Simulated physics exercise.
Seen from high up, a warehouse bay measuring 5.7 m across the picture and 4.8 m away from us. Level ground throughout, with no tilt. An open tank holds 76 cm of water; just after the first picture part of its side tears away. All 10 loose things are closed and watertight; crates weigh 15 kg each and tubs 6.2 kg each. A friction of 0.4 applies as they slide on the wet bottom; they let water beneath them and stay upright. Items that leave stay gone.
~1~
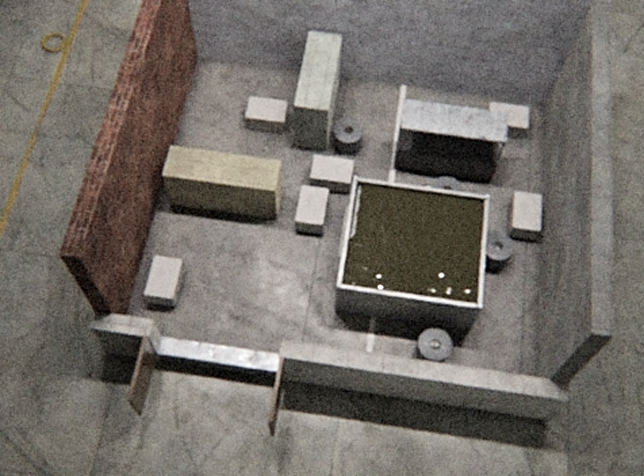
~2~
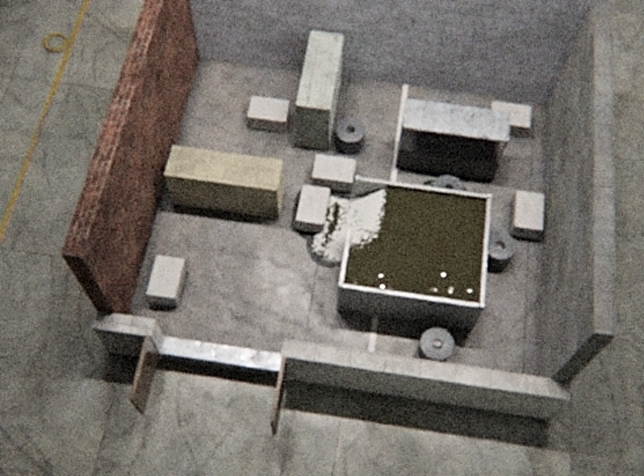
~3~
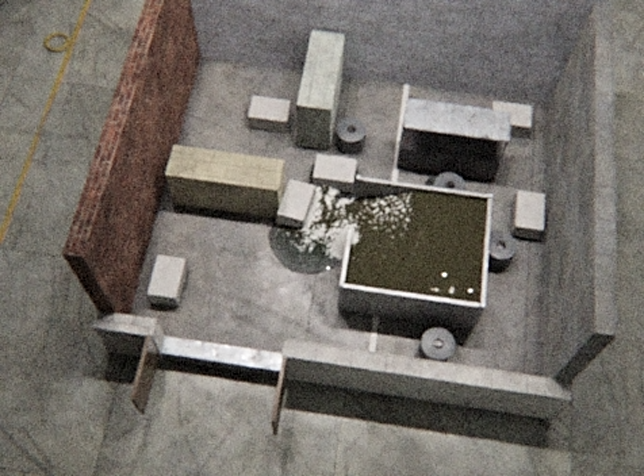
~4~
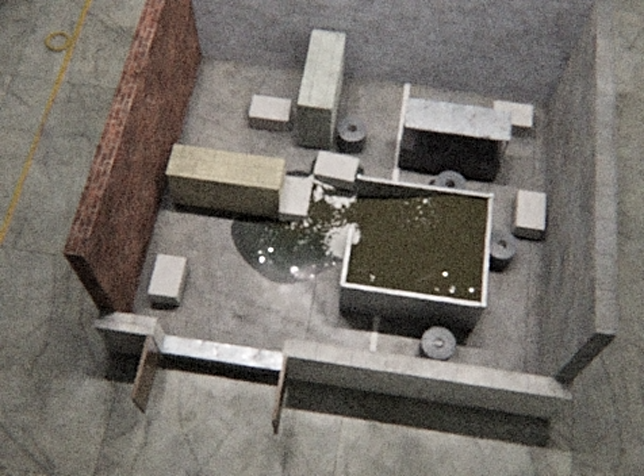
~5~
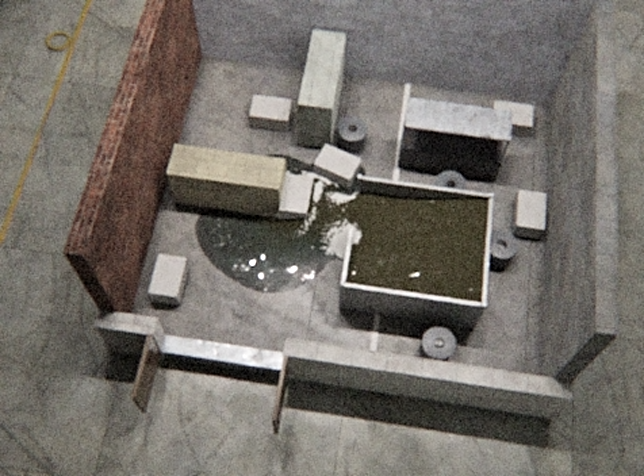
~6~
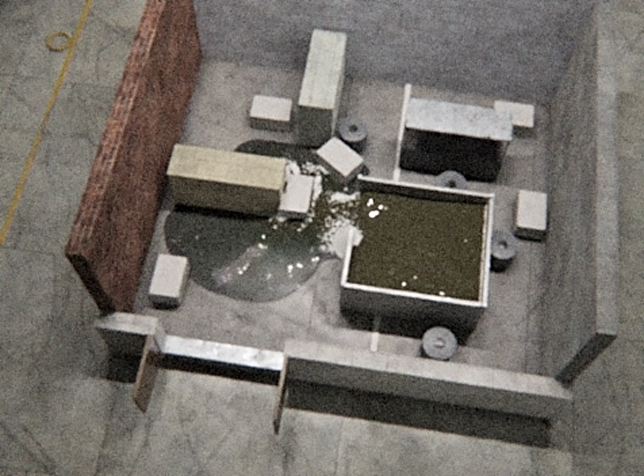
Water pours from the tank's left side, spreads across the floor and shifts nearby pale boxes.
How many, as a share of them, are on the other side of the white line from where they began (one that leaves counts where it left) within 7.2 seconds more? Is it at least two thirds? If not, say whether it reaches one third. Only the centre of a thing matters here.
No, not even one third.
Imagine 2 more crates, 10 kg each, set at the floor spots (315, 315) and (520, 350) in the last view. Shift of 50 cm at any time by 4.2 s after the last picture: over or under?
Respectively lower and lower.
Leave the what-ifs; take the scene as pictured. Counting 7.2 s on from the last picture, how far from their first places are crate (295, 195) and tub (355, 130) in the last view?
200 cm; 60 cm.
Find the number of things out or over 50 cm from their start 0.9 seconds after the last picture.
I count 1.
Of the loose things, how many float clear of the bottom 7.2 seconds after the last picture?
It comes to 4.
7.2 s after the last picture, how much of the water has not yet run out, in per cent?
About 74 in a hundred parts of the water.
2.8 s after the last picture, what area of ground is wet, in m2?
My estimate is roughly 17 m2.
Then, 0.9 s after the last picture 0 of 10 are over the mark; 2 afloat.
Then, 2.8 s after the last picture 1 of 10 are over the mark; 3 afloat.
Then, 4.8 s after the last picture 1 of 10 are over the mark; 2 afloat.
Then, 7.2 s after the last picture 1 of 10 are over the mark; 4 afloat.
